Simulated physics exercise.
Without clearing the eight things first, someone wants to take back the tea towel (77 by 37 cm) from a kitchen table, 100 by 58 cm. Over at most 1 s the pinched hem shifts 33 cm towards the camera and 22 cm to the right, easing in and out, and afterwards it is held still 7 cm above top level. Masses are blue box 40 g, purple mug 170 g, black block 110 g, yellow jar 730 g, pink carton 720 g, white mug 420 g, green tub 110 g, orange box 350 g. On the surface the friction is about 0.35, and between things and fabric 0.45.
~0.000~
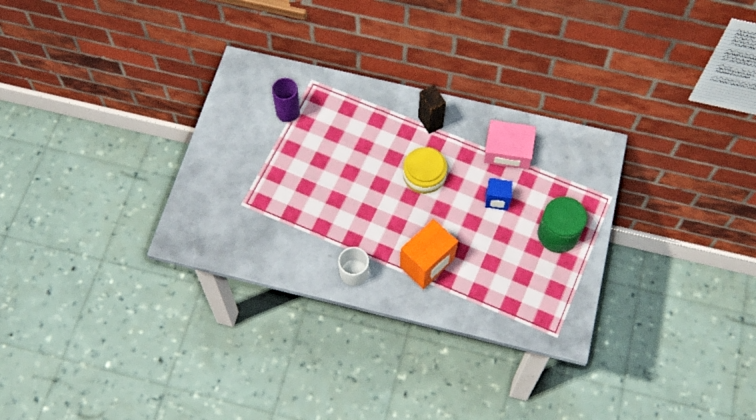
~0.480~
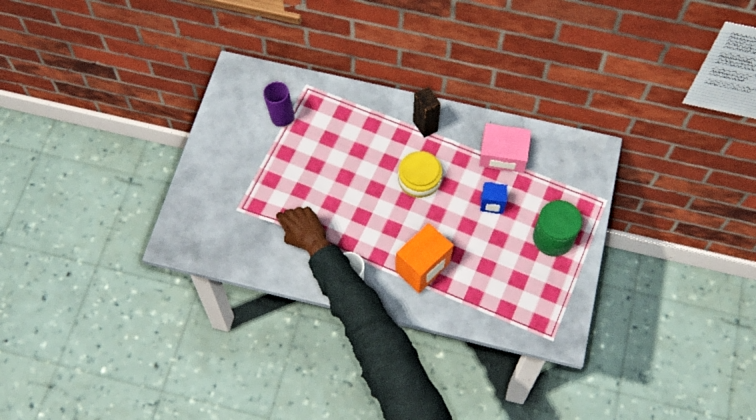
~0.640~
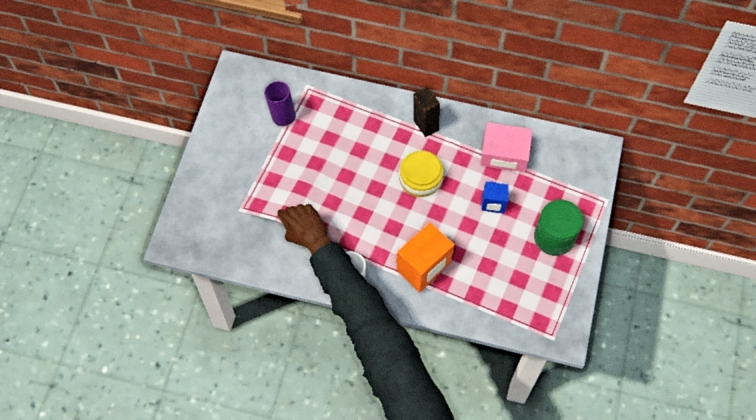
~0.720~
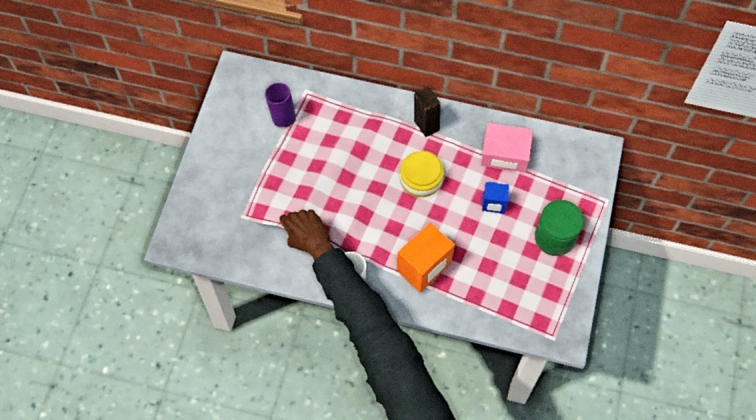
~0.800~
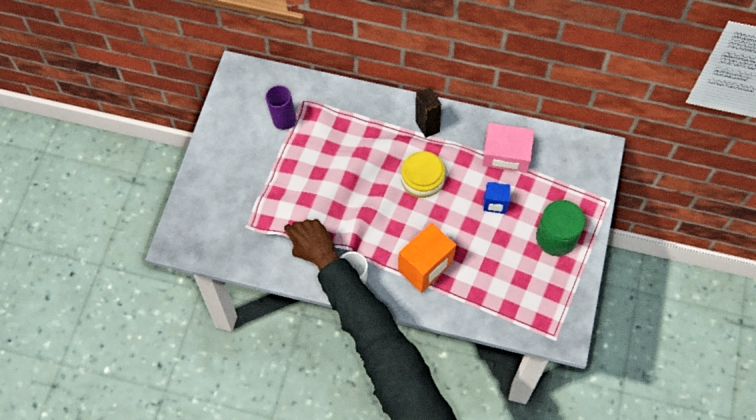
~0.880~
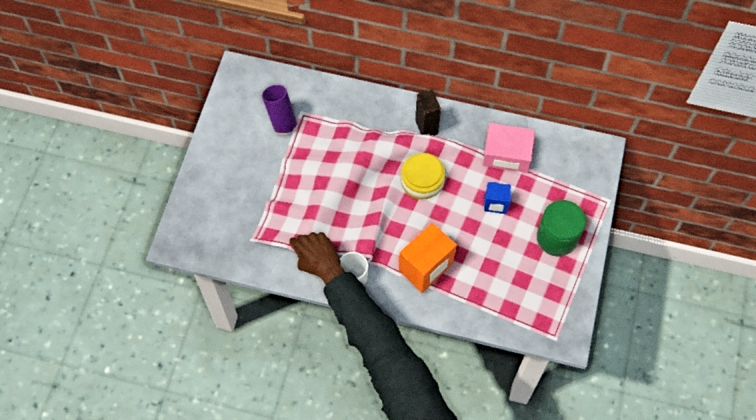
At the start, a red-and-white checked cloth lies on a grey table with a purple mug, a white mug, boxes, a green tub and a yellow jar around it. A hand reaches in and grips the near-left edge, then drags it slightly towards the camera and right, wrinkling the cloth's left half.
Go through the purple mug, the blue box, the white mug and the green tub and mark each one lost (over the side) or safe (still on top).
Marks: Purple mug safe, blue box safe, white mug lost, green tub safe.
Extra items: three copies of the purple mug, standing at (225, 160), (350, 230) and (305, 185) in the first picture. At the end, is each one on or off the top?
In order: Holds on; comes off; holds on.
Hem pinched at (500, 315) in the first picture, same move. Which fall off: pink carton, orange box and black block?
Pink carton is left on top, orange box is lost, black block is left on top.
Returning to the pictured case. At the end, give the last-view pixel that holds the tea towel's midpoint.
(397, 270), roughly.
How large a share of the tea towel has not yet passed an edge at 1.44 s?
Some 85 in a hundred.
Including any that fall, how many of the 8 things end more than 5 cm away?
That gives 5.
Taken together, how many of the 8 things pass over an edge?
It adds up to 1.
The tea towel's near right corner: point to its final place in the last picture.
That corner comes to rest close to (584, 289) in the last view.
By 1.1 s, 100 % of the tea towel is still over the top; purple mug 4 cm off its start, yellow jar 6 cm off its start.
By 1.3 s, 95 % of the tea towel is still over the top; white mug 10 cm off its start, blue box 5 cm off its start, purple mug 5 cm off its start.
By 1.4 s, 85 % of the tea towel is still over the top; white mug over the edge, blue box 9 cm off its start at (459, 202), green tub 8 cm off its start at (532, 199).
By 1.6 s, 80 % of the tea towel is still over the top; white mug over the edge, blue box 13 cm off its start, green tub 11 cm off its start.
By 3.2 s, 80 % of the tea towel is still over the top; white mug over the edge, blue box 13 cm off its start at (445, 209), green tub 11 cm off its start at (519, 193), purple mug 4 cm off its start at (281, 107).
